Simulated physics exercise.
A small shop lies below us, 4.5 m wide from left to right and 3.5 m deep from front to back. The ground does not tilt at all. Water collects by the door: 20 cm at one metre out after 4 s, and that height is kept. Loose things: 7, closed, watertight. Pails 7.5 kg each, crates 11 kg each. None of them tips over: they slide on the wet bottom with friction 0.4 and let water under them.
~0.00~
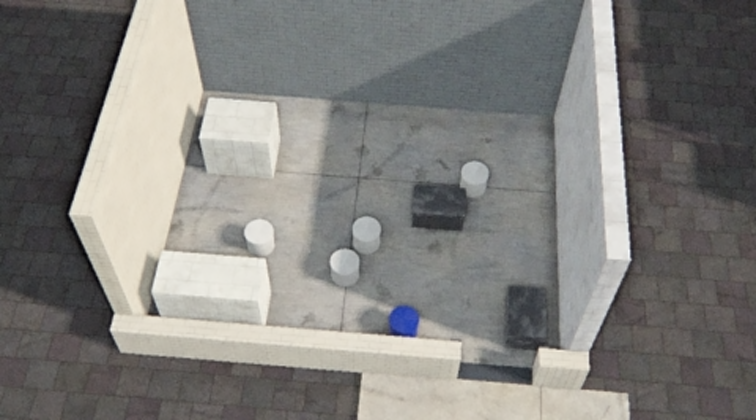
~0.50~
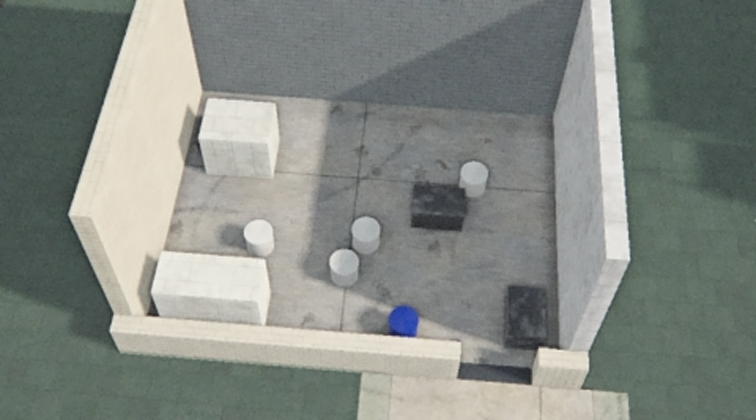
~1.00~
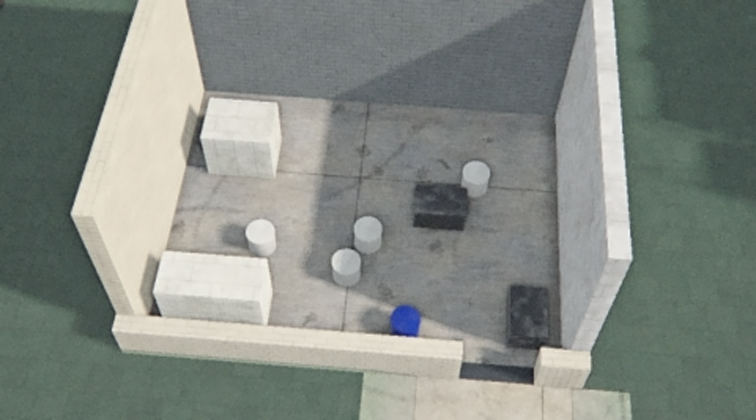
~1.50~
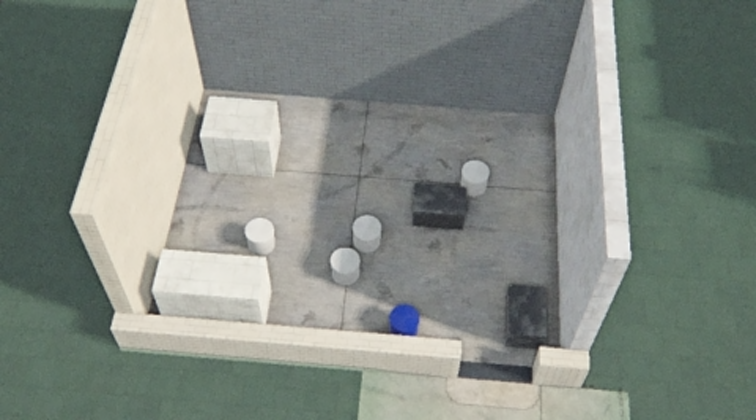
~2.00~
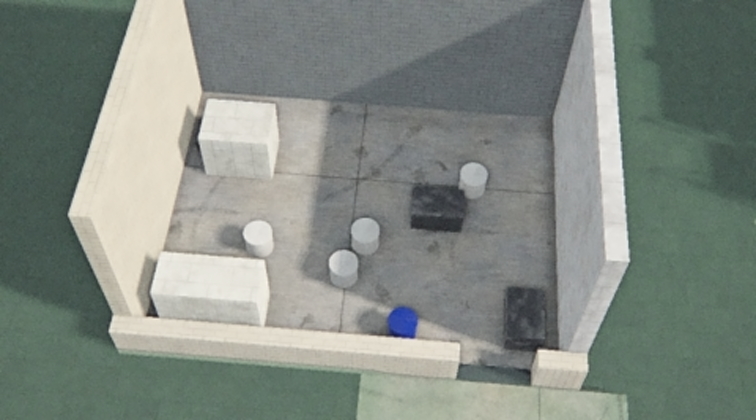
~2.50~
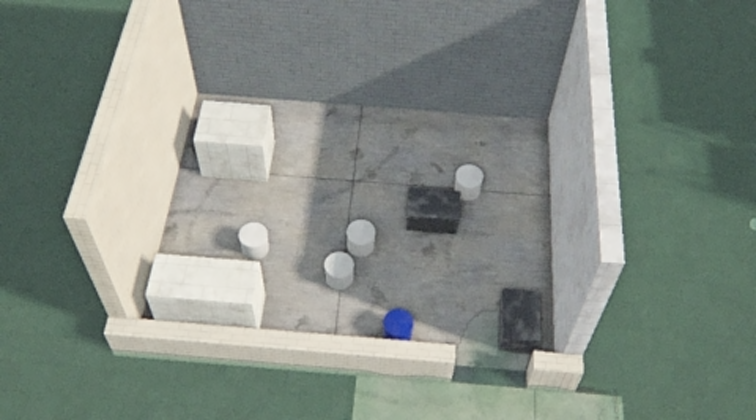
In a small walled shop seen from above, white pails, a blue pail and pale and dark crates stayed put, while the dark paving outside turned green and the doorway slab then took on a greenish tint.
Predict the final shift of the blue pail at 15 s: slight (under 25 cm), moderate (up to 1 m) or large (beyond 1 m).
Slight.
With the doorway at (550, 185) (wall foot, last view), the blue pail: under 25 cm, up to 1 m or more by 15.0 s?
With that change, the blue pail makes a small move.
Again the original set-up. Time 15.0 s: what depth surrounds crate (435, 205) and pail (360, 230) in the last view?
Roughly 13 and 5 cm.
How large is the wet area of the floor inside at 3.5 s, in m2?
About 2.0 m2.
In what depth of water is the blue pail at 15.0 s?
The depth there is around 6 cm.
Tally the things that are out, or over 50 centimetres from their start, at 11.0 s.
Count then: 3.
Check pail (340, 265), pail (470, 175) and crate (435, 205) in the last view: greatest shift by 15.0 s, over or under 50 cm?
Going one by one, I get within, above and above.
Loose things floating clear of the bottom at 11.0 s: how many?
My tally comes to 1.
After 3.5 s the blue pail is near (399, 322), 0.0 m from its start, aground; 0 afloat.
After 6.8 s the blue pail is near (399, 322), 0.0 m from its start, aground; 1 afloat.
After 11.0 s the blue pail is near (399, 322), 0.0 m from its start, aground; 1 afloat.
After 15.0 s the blue pail is near (402, 321), 0.0 m from its start, aground; 3 afloat.
